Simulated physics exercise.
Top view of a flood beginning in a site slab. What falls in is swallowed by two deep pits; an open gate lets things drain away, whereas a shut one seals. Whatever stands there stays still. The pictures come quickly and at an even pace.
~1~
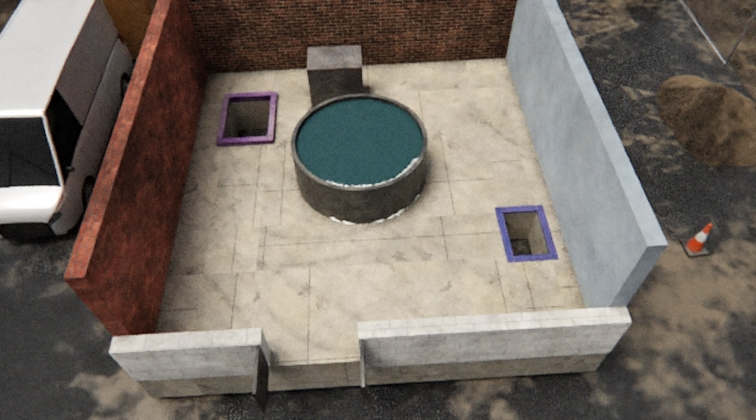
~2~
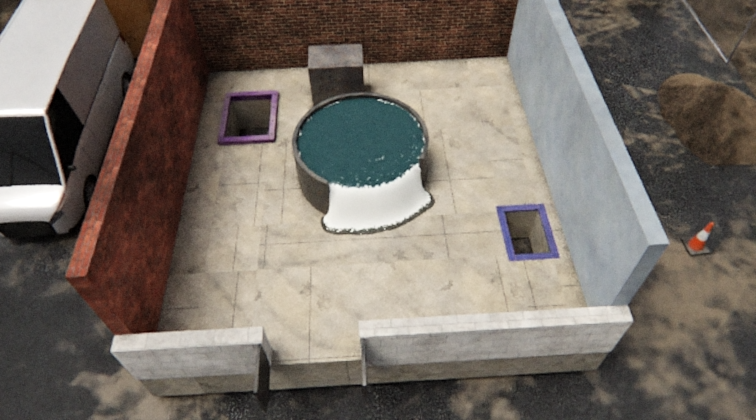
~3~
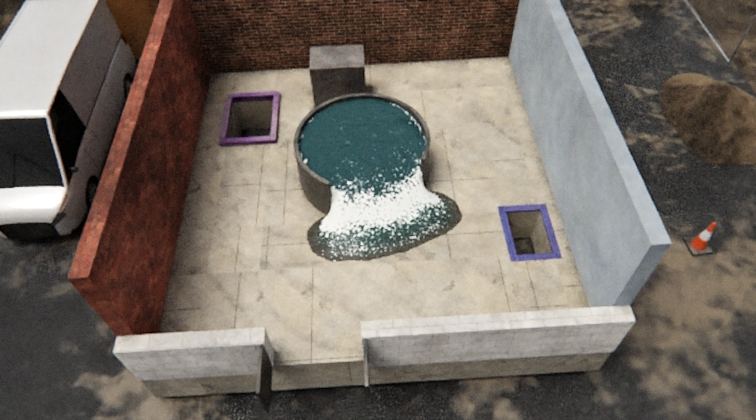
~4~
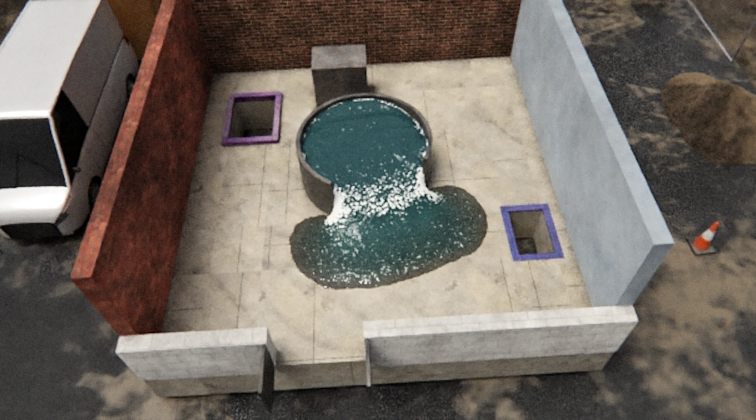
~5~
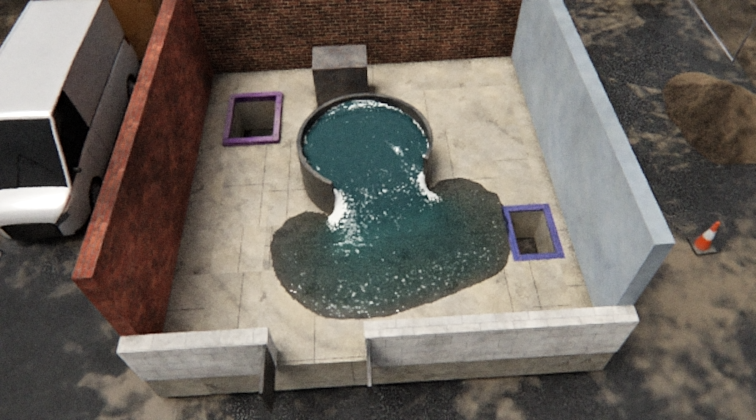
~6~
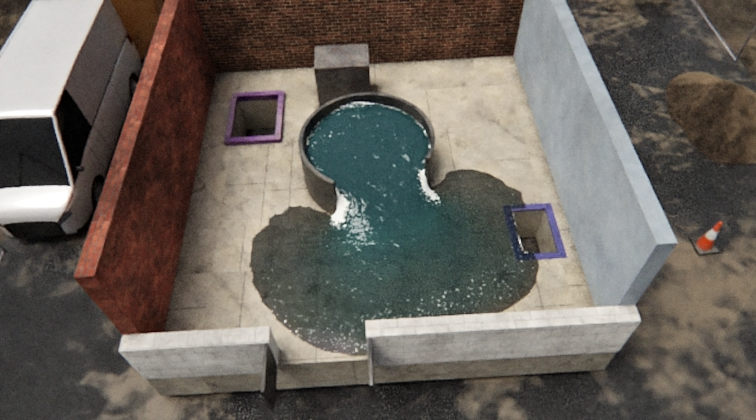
Teal water burst from the front of a round pool in a walled yard, foaming white at first, then spread across the pale slab toward the low front wall and around the blue-edged pit.
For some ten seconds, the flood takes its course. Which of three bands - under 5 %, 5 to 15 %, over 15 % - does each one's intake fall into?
In the end the gate passes fifteen per cent. The blue pit passes fifteen per cent. The purple pit fails to reach five per cent.
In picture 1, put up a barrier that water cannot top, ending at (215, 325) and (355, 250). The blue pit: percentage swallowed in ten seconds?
Share for blue - 35 in a hundred.
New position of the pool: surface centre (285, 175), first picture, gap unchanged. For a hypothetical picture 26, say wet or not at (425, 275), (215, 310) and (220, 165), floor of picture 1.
Checking the three spots, I get swamped, swamped, swamped.
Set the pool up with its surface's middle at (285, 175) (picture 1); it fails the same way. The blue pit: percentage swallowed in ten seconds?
Within ten seconds, 15 percent of the total ends up in the blue pit.
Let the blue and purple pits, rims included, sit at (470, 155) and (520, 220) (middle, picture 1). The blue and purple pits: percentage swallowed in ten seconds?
Blue 6 %; purple 15 %.
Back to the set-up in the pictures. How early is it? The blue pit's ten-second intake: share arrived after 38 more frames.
About 80 per cent.
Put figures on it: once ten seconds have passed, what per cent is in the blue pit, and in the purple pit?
Near 30 in a hundred, followed by near 0 in a hundred.
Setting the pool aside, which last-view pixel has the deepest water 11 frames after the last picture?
(602, 329).
A moment on, water covers 35 % of the floor; the gate 3 %, the blue pit 2 %, the purple pit 0 %.
Next, water covers 35 % of the floor; the gate 9 %, the blue pit 3 %, the purple pit 0 %.
Then, water covers 45 % of the floor; the gate 16 %, the blue pit 12 %, the purple pit 0 %.
Later, water covers 70 % of the floor; the gate 21 %, the blue pit 24 %, the purple pit 0 %.
In the end, water covers 95 % of the floor; the gate 24 %, the blue pit 30 %, the purple pit 0 %.
